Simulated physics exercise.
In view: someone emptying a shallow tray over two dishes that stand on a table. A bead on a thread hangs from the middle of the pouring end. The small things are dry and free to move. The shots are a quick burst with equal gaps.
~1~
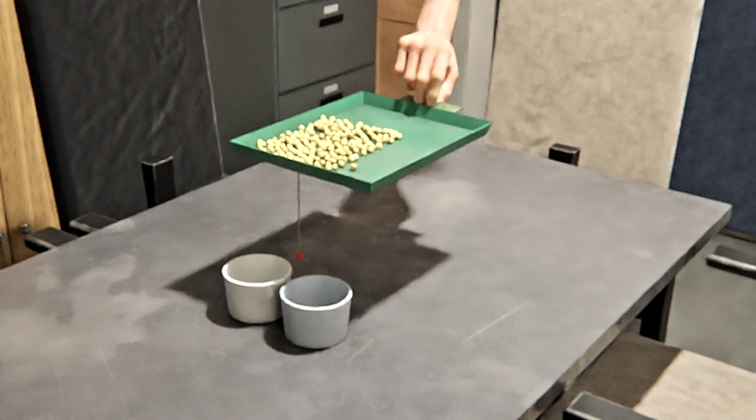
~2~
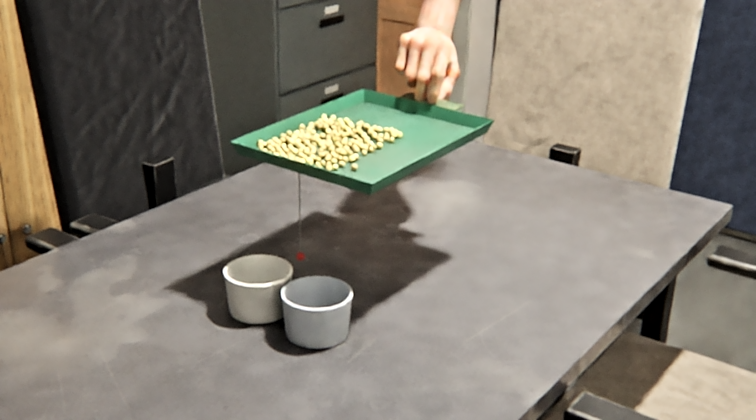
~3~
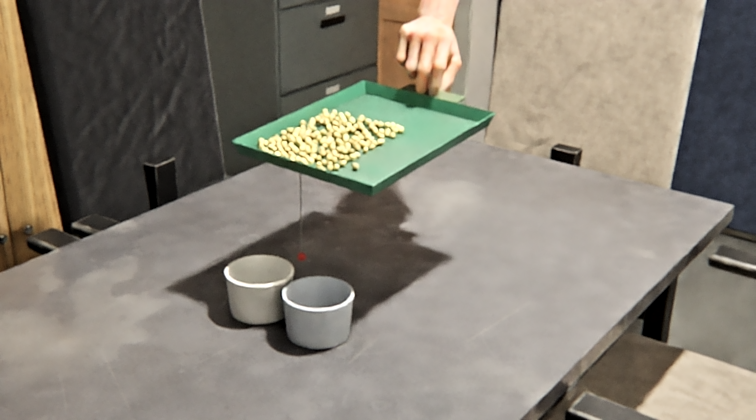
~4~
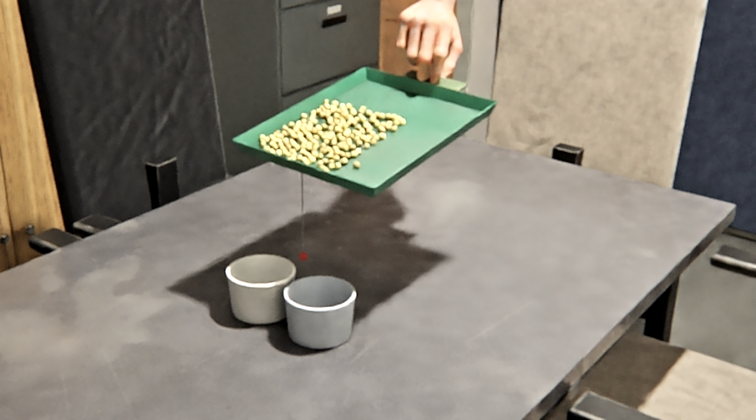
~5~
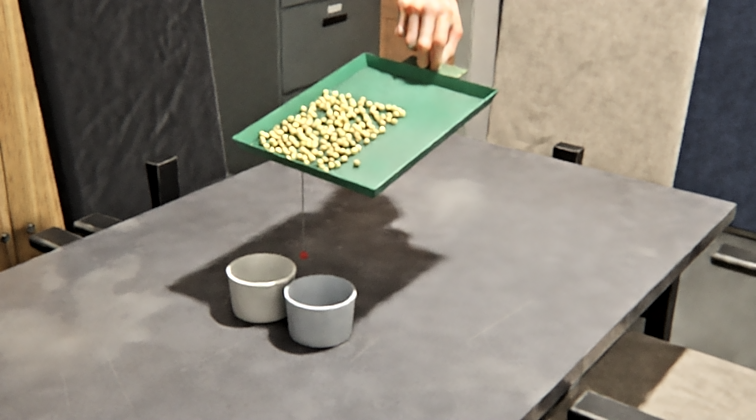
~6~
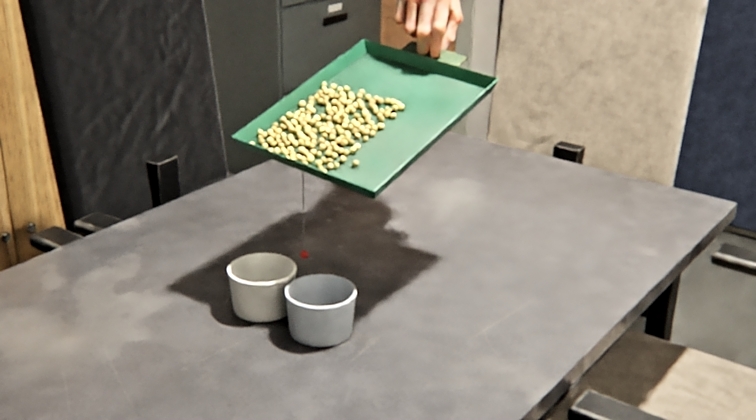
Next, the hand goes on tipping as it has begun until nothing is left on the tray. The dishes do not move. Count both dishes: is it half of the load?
Caught overall: The larger part.
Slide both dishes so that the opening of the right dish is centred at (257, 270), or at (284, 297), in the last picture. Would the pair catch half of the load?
At the first place below a half, at the second not half.
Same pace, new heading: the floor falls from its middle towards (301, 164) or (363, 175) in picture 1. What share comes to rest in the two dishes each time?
About 50 and 30 per cent.
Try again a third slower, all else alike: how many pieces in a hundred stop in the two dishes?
Some 60 per cent.
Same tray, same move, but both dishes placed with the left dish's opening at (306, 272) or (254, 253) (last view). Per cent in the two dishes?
First some 60, then 30 per cent.
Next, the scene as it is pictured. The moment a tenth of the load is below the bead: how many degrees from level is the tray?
At about 70°.
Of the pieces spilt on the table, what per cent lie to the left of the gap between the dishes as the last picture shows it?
Roughly 30 in a hundred.
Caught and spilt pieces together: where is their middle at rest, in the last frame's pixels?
Close to (321, 326).
Shortly afterwards, tray tipped steeply; all but a few on the tray; only a few in the right dish; only a few outside both; only a few in the air.
Next, tray tipped right over; only a few on the tray; near half in the right dish; a little in the left dish; near a quarter outside both; a little in the air.
Some moments later, tray tipped past a quarter turn; near half in the right dish; a little in the left dish; near a third outside both.
In the end, tray tipped past a quarter turn; near half in the right dish; a little in the left dish; near a third outside both.
